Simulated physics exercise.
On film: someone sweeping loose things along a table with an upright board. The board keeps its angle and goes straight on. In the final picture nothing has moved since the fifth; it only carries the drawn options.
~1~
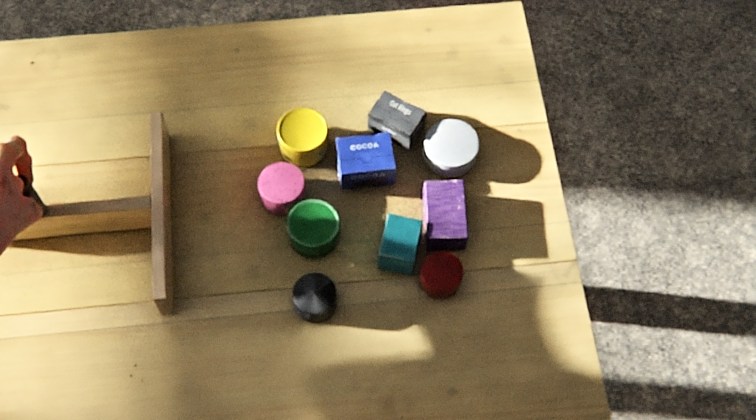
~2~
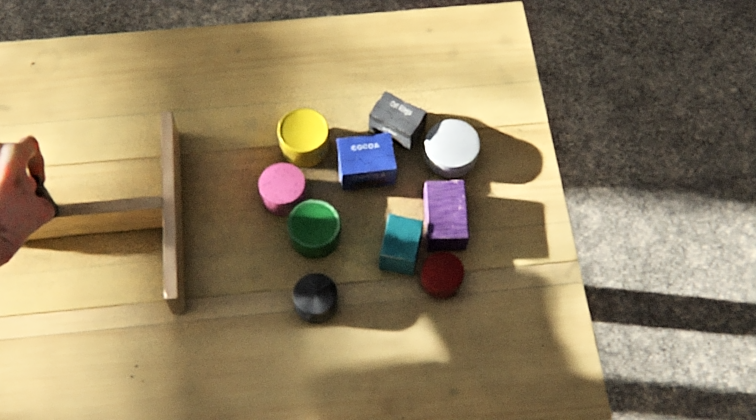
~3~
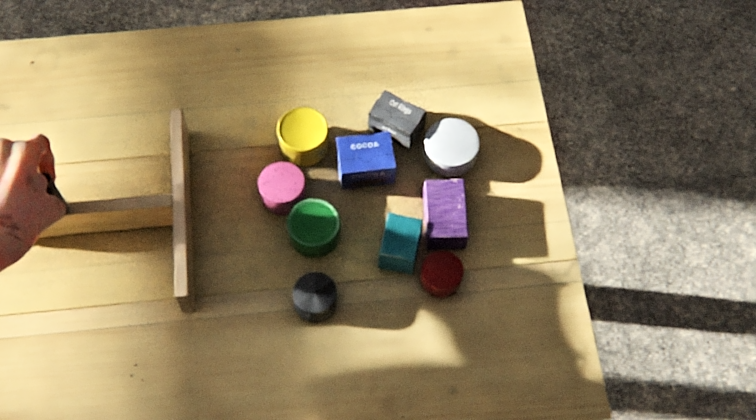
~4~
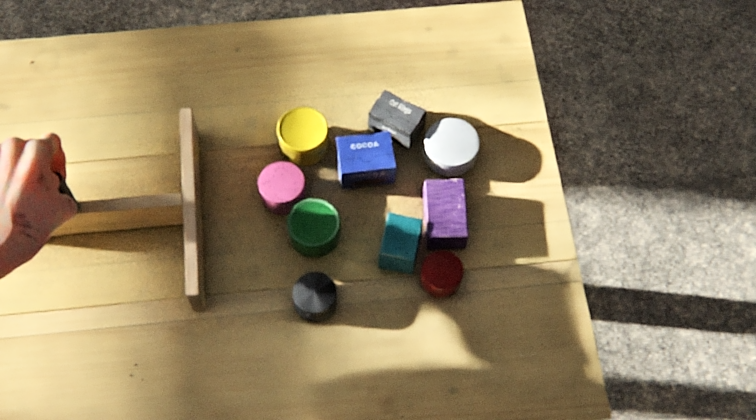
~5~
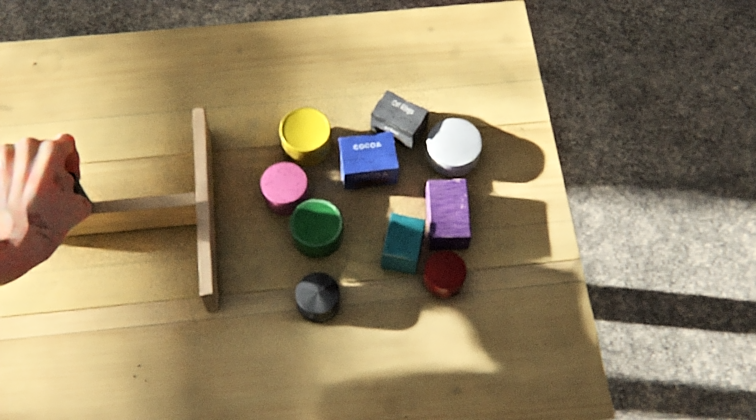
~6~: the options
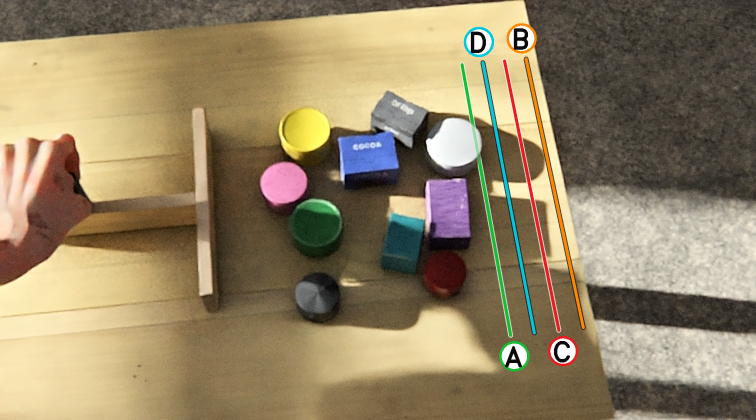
A hand at the left edge slides an upright wooden board slowly rightward across a pale wooden table, seen from above, with grey carpet beyond its right edge. Ahead of it sit yellow, pink, green and black round containers, with blue, dark grey, turquoise and purple blocks and white and red round ones farther right. The board narrows the gap without touching them, while the view stays nearly still.
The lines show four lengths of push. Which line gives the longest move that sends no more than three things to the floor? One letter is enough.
Up to line C.
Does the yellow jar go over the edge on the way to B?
Yes.
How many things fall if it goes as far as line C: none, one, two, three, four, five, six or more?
By then, three.
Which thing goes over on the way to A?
The white tin.
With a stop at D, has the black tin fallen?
No.
On the copy, A at (485, 191); B at (553, 185); C at (530, 187); D at (507, 189).
On C. First, board (322, 186); black tin (360, 298); yellow jar (348, 132).
Then, board (440, 175); white tin (527, 107); purple block (519, 208).
Finally, board (531, 167); blue packet over the edge; purple block over the edge; three fallen.
By contrast, A is within the limit but short; B drops seven; D is within the limit but short.
